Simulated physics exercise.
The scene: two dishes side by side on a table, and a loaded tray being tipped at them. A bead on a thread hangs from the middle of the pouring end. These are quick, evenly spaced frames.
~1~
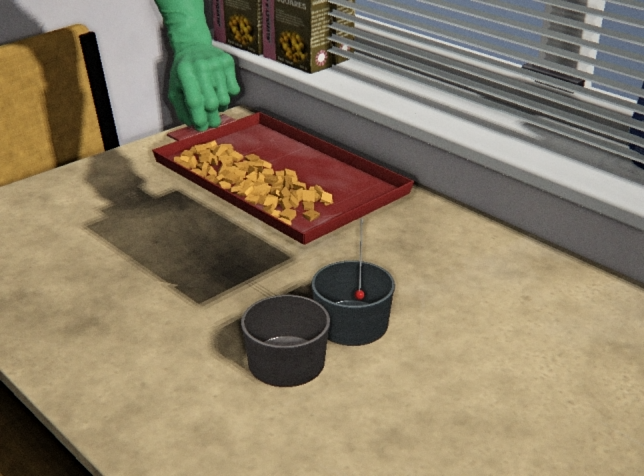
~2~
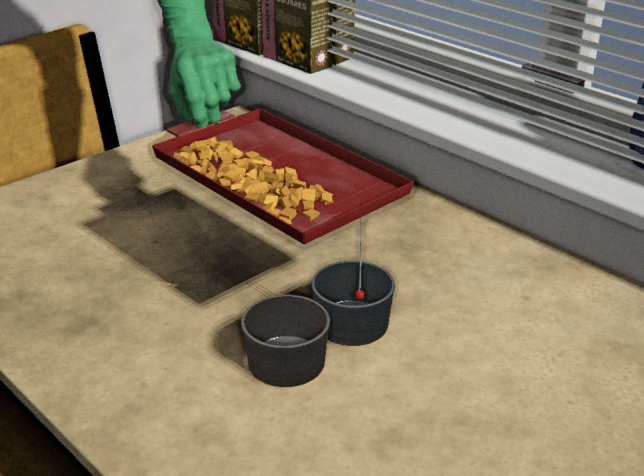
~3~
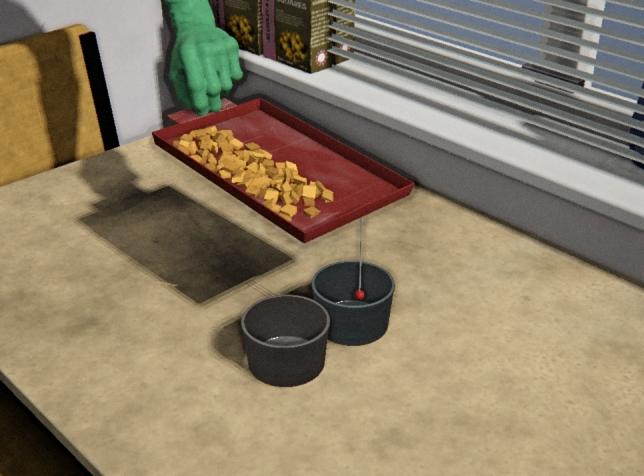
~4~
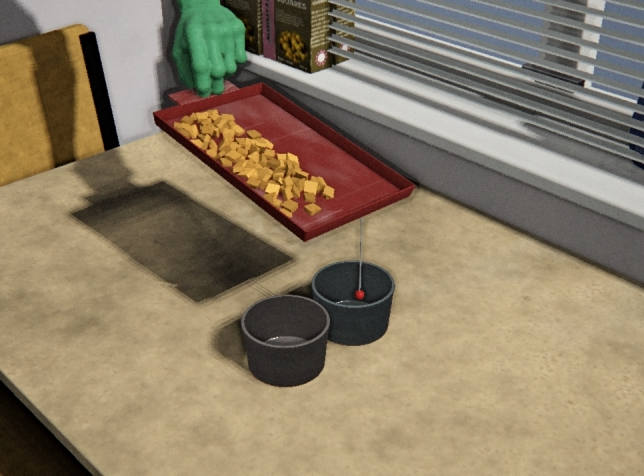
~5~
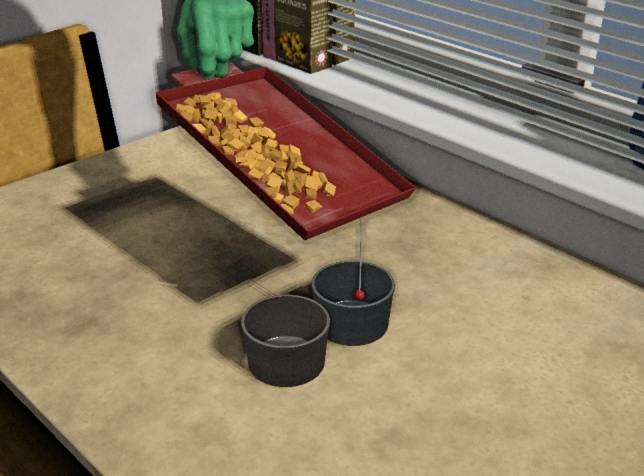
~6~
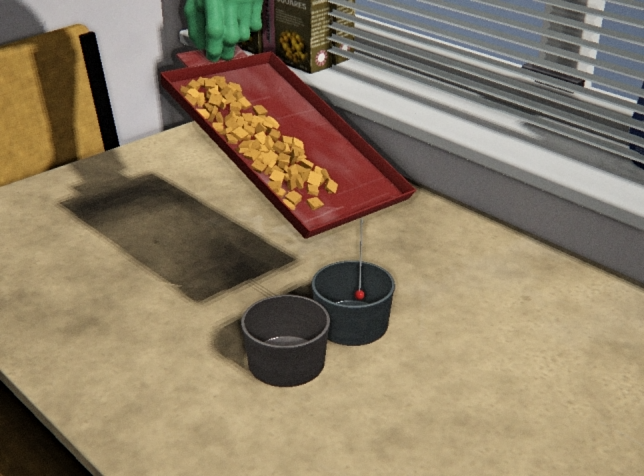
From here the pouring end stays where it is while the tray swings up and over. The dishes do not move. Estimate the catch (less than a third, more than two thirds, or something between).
Together they catch under a third.
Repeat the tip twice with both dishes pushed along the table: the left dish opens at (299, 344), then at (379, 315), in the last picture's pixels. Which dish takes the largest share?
In turn: The dish on the right; left.
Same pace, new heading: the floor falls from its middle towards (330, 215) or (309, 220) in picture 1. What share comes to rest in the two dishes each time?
Near 0 % and 20 %.
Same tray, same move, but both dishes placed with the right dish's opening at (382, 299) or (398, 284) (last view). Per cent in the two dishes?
About 40 and 40 per cent.
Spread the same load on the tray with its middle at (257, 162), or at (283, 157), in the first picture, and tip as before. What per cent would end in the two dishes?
In turn 0 and 0 in a hundred.
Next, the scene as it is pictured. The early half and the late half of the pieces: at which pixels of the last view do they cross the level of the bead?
Around (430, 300) and then (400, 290).
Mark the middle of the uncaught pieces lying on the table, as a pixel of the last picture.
At about (434, 352).
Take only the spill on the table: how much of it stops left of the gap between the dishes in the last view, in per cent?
About 0 per cent.
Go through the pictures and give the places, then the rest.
In the first frame, corners of the pouring end at (304, 232) and (410, 181), level; middle of the load at (254, 178), cereal squares; left dish at (315, 357); right dish at (382, 317); bead on its thread at (359, 295).
In the second frame, corners of the pouring end at (304, 231) and (410, 182), level; middle of the load at (254, 176).
In the third frame, corners of the pouring end at (305, 231) and (411, 183), tipped barely, lowest at the right corner; middle of the load at (254, 169).
In the fourth frame, corners of the pouring end at (307, 230) and (412, 185), tipped a little, lowest at the right corner; middle of the load at (256, 159).
In the fifth frame, corners of the pouring end at (308, 229) and (412, 187), tipped clearly, lowest at the right corner; middle of the load at (258, 149).
In the sixth frame, corners of the pouring end at (310, 228) and (413, 189), tipped clearly, lowest at the right corner; middle of the load at (261, 139); left dish at (315, 357); right dish at (382, 317).
Soon, tray tipped steeply; nearly all on the tray; a small part in the air.
A while on, tray tipped past a quarter turn; a small part on the tray; a stray few in the right dish; about two thirds outside both; a small part in the air.
Towards the end, tray tipped past a quarter turn; a stray few in the right dish; nearly all outside both.
Finally, tray tipped past a quarter turn; none in the left dish; a stray few in the right dish; nearly all outside both.
